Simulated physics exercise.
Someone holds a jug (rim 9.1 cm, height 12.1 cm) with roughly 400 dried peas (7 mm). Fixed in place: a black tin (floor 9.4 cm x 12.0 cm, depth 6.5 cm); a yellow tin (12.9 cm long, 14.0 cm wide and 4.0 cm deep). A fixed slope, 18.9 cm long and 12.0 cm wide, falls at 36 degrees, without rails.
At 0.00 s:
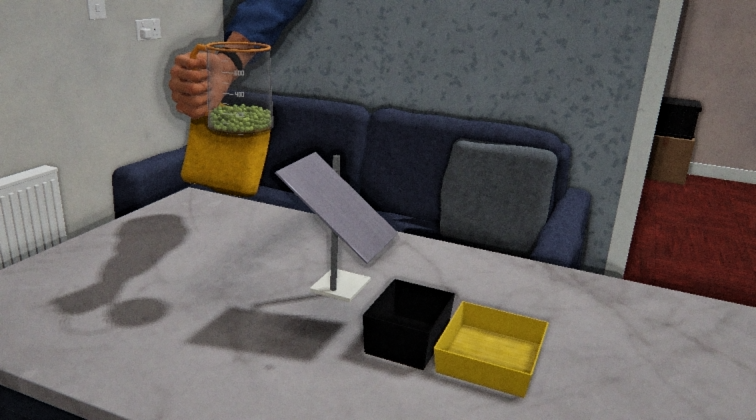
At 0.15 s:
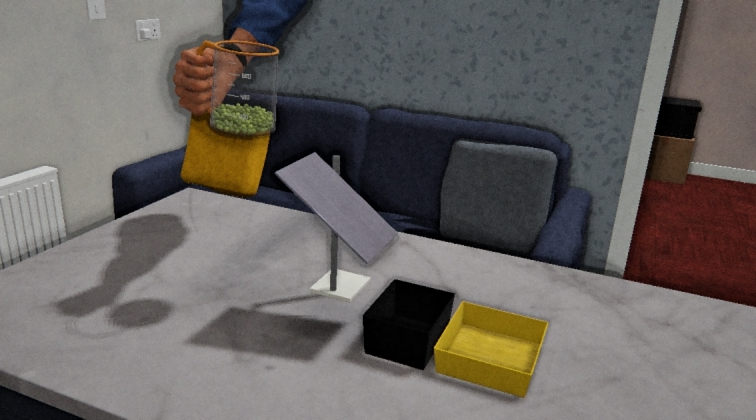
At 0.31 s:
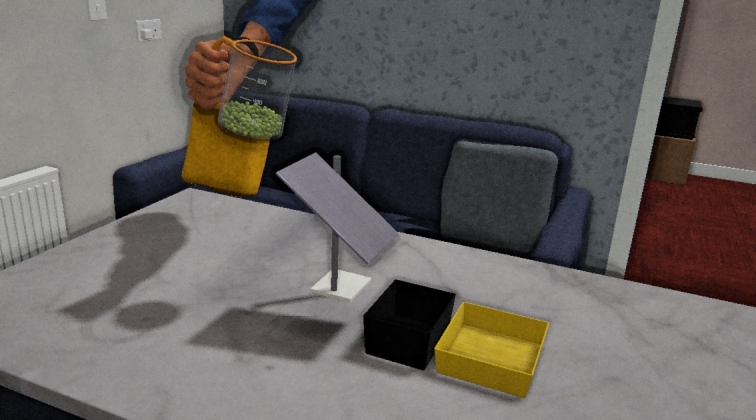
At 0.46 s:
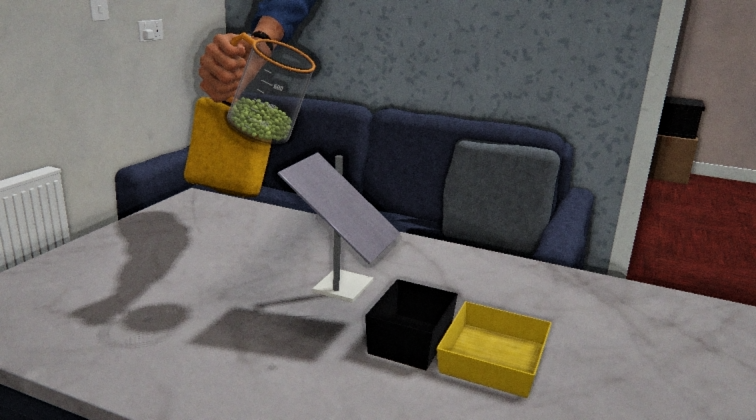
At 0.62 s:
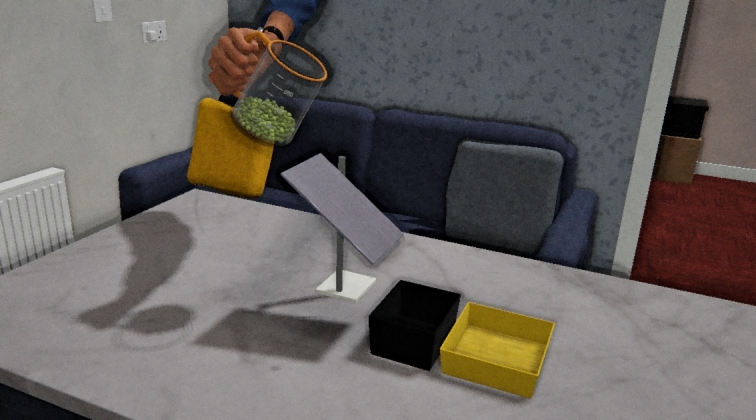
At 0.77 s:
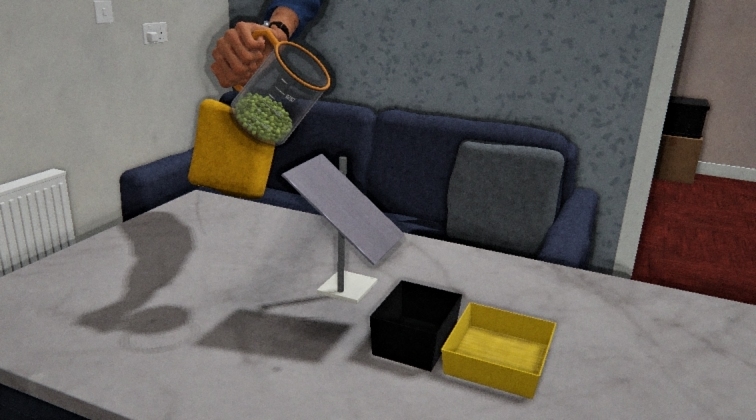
A hand-held clear jug of green dried peas shifting right and tilting rightward above a sloped board, black tin and yellow tin.
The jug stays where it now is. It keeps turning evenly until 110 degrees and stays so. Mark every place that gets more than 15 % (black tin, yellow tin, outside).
Black tin: Yes, yellow tin: No, outside: No.
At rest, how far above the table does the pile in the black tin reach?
Some 2.5 cm.
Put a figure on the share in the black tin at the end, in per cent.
Roughly 90 per cent.
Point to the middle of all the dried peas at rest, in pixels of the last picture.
Near (418, 338).
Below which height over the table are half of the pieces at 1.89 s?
Roughly 34 cm.
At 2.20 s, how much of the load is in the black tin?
Near 0 per cent so far.
After 1.20 s, tilt 65 degrees; jug 100 %; middle of all pieces near (261, 111).
After 1.56 s, tilt 85 degrees; jug 100 %; middle of all pieces near (259, 106).
After 1.89 s, tilt 104 degrees; jug 100 %; middle of all pieces near (263, 105).
Then, at 2.20 s, tilt 110 degrees; slope 30 %, jug 70 %; middle of all pieces near (295, 136).
At rest (4.1 s), slope 0 %, outside 10 %, jug 0 %, black tin 90 %, yellow tin 5 %.
